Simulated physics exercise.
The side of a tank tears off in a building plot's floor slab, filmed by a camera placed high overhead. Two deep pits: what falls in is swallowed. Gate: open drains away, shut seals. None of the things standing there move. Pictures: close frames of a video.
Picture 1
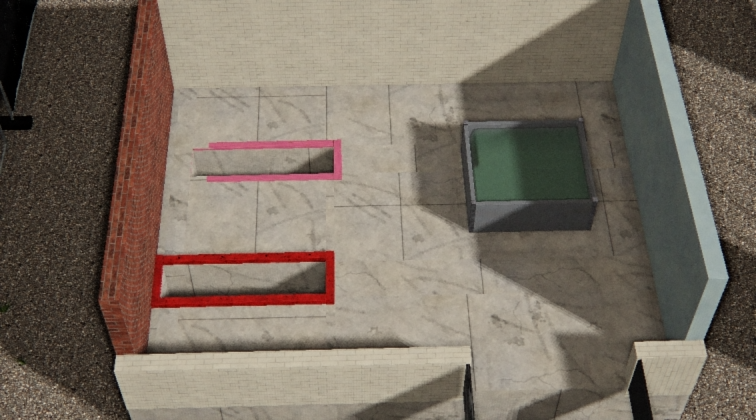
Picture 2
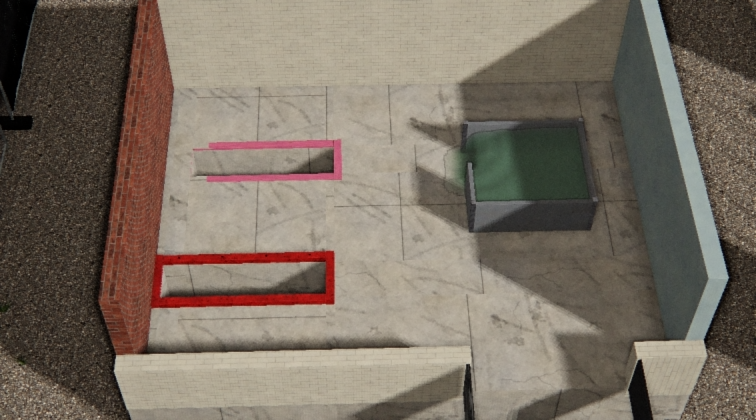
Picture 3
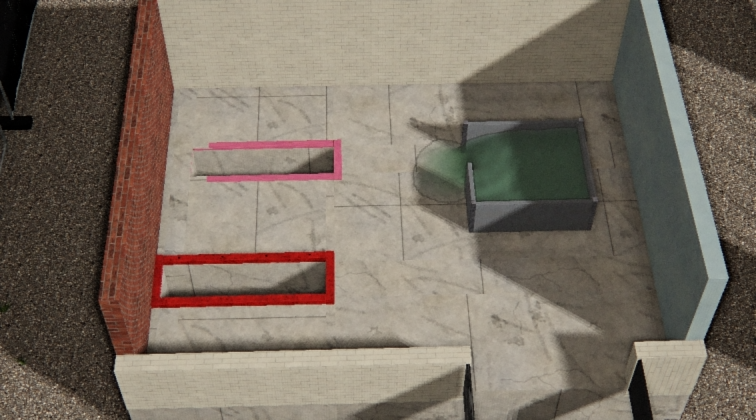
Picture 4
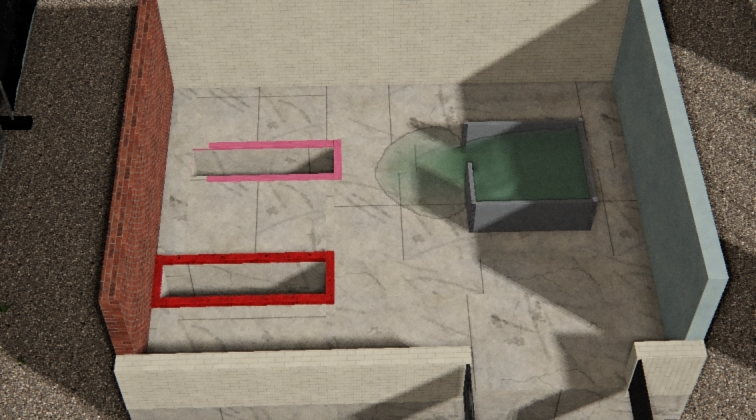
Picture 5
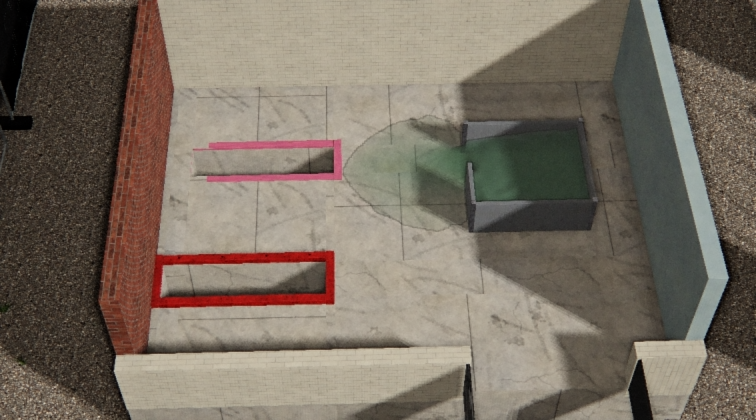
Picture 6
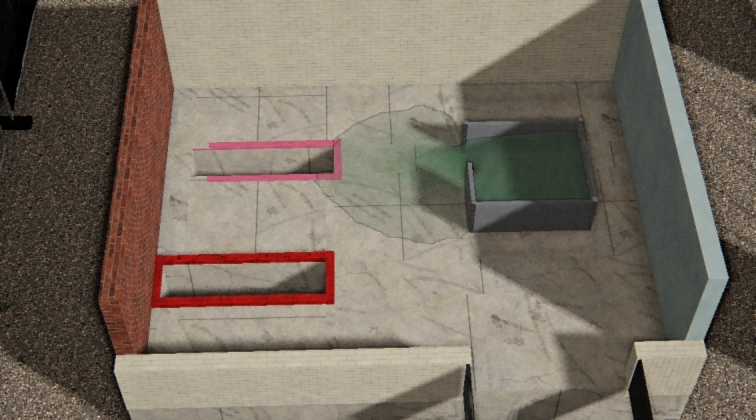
On the concrete floor slab of a walled building plot, seen from high above, green water stands in a grey tank on the right, with pink-edged and red-edged pits on the left. The tank's left side opens and water pours out leftward, fanning thinly across the slab to the pink-edged pit.
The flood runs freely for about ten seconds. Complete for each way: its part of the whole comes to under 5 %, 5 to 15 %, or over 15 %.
The gate's part comes to under 5 %; the pink pit's part comes to over 15 %; the red pit's part comes to under 5 %.
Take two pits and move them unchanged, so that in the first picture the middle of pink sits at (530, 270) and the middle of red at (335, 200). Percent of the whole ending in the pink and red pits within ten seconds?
Per cent, approx.: Pink 6, red 12.
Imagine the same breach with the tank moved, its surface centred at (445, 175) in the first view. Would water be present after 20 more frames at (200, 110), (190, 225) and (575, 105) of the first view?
Location one: Soaked; location two: Soaked; location three: Bone dry.
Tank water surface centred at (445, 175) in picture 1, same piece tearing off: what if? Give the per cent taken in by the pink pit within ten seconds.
Within ten seconds the pink pit takes 65 percent of the total.
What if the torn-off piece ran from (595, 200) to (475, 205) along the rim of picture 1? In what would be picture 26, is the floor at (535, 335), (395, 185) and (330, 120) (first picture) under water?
Spot by spot: Soaked through, then unaffected, then unaffected.
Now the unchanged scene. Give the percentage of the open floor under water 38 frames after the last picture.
By my count, 40 percent.
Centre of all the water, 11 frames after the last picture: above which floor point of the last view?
It is around (444, 178).
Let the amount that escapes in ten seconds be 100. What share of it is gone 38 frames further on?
Note - share reached: 60 %.
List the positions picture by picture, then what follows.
Still water in the open tank at (528, 165), in the first frame.
The front is at (457, 152), out from the gap at (468, 164), in the second frame.
The front is at (419, 183), out from the gap at (468, 165), in the third frame.
Water pours out at (468, 165) and has run to (383, 180), in the fourth frame.
The front is at (351, 166), out from the gap at (468, 165), in the fifth frame.
Water pours out at (468, 165) and has run to (319, 175), in the sixth frame.
A moment on, water covers 25 % of the floor; the gate 0 %, the pink pit 3 %, the red pit 0 %.
Next, water covers 35 % of the floor; the gate 0 %, the pink pit 7 %, the red pit 0 %.
Then, water covers 40 % of the floor; the gate 0 %, the pink pit 13 %, the red pit 1 %.
Later, water covers 40 % of the floor; the gate 0 %, the pink pit 32 %, the red pit 1 %.
In the end, water covers 45 % of the floor; the gate 0 %, the pink pit 53 %, the red pit 1 %.
